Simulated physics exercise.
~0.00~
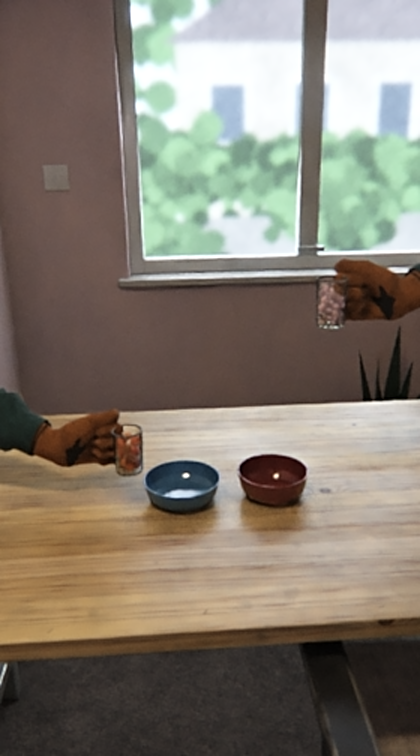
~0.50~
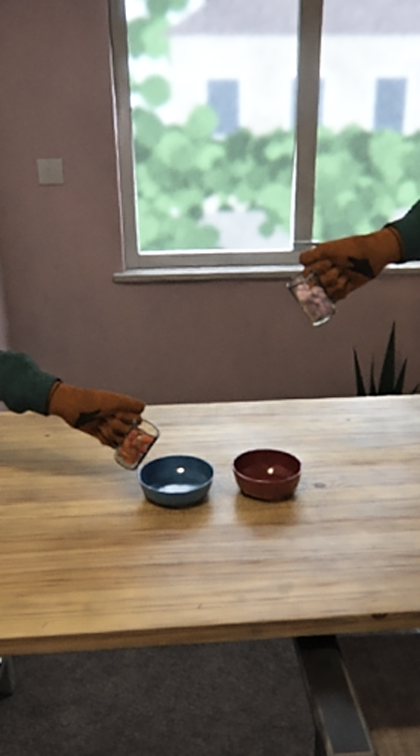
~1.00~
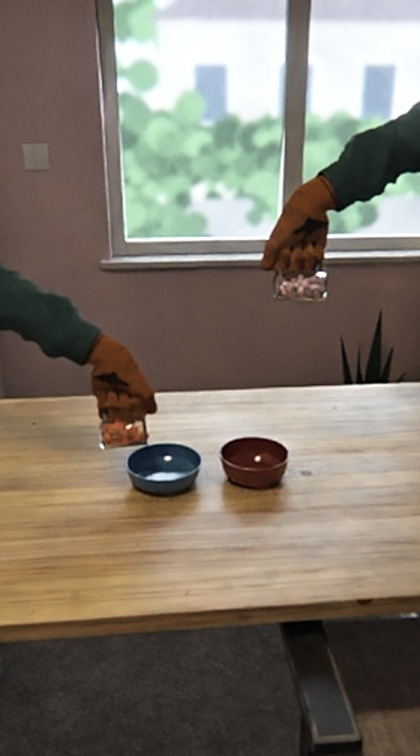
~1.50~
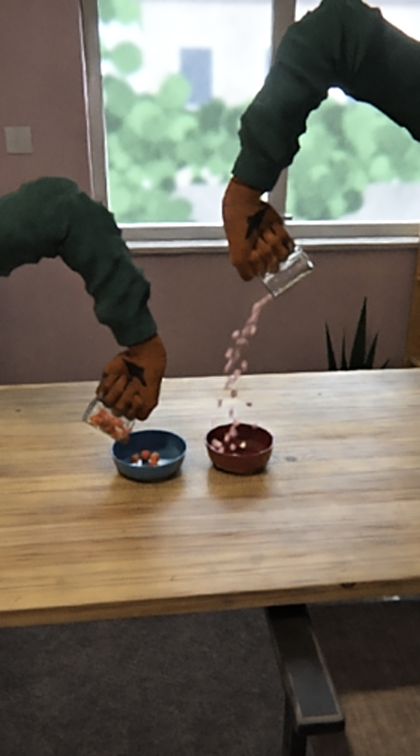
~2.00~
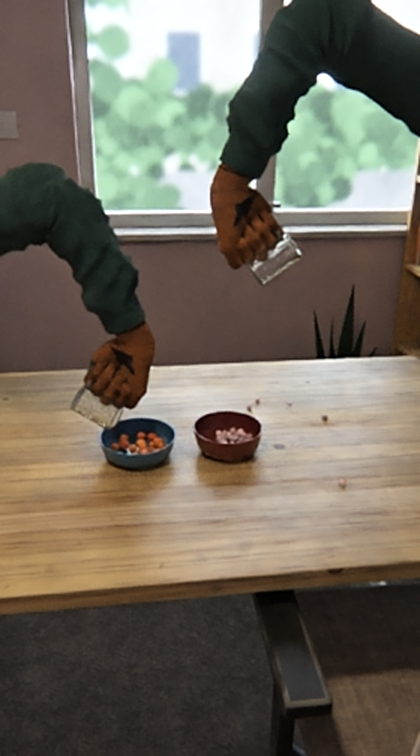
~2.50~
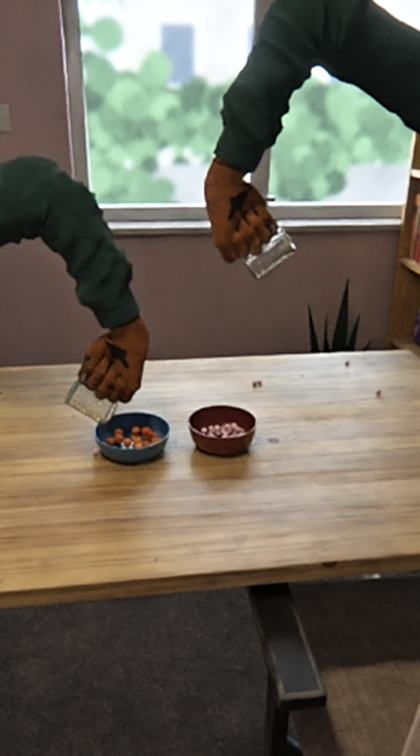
On a wooden table before a window, two gloved hands tip clear cups over shallow bowls, pouring orange pieces into the blue left bowl and pink ones from higher up into the red right bowl; the left pieces all land inside, while a few pink ones scatter across the table.
